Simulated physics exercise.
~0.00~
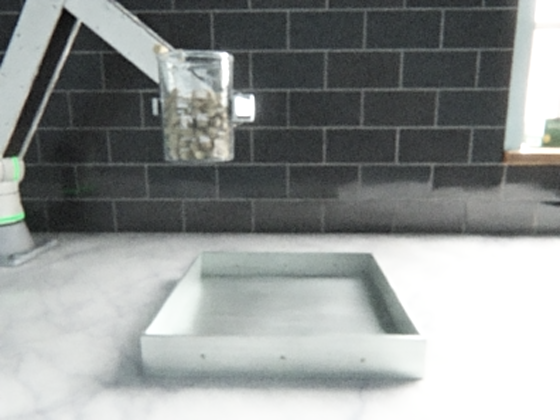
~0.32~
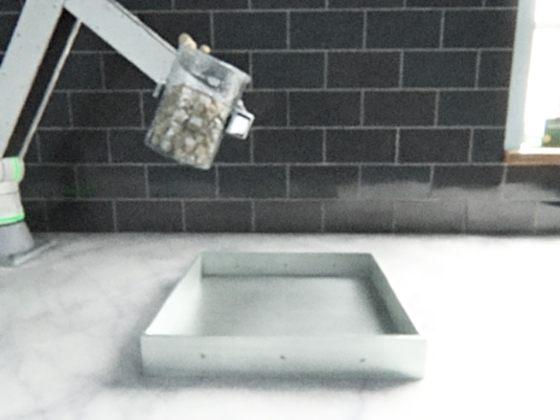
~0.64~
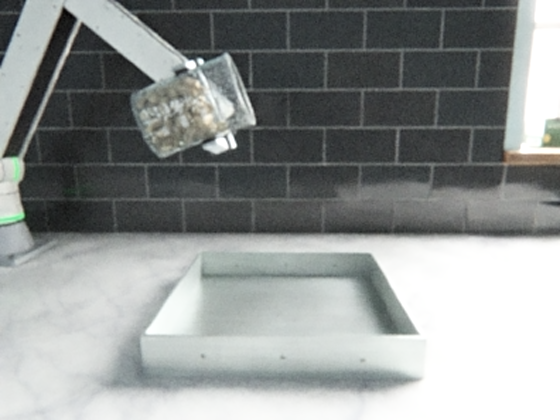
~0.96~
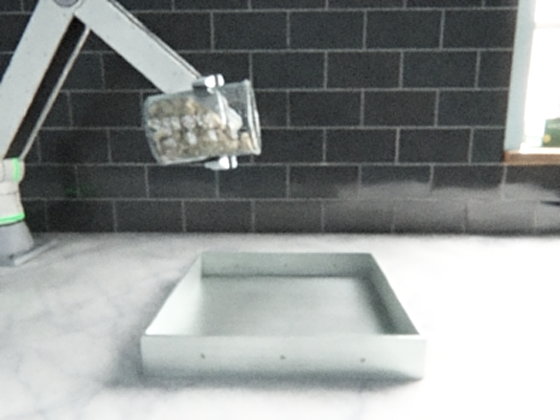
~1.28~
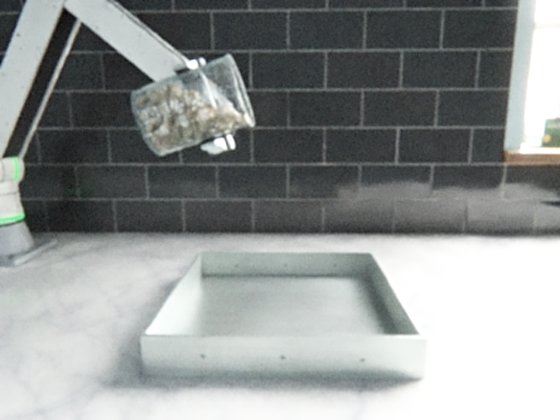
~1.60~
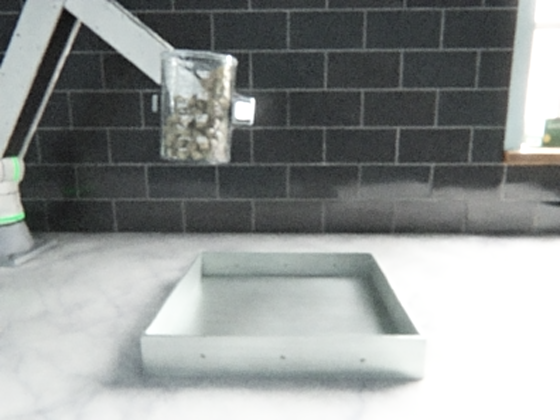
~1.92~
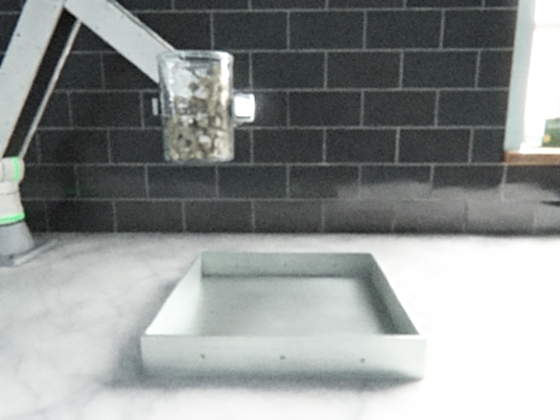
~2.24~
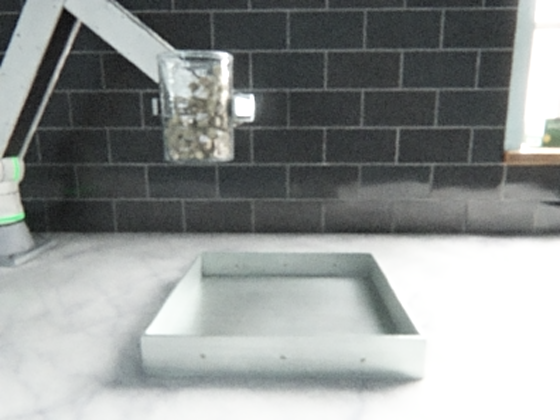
A clear cup of small pebbles tips onto its side above a tray, then returns upright still full.
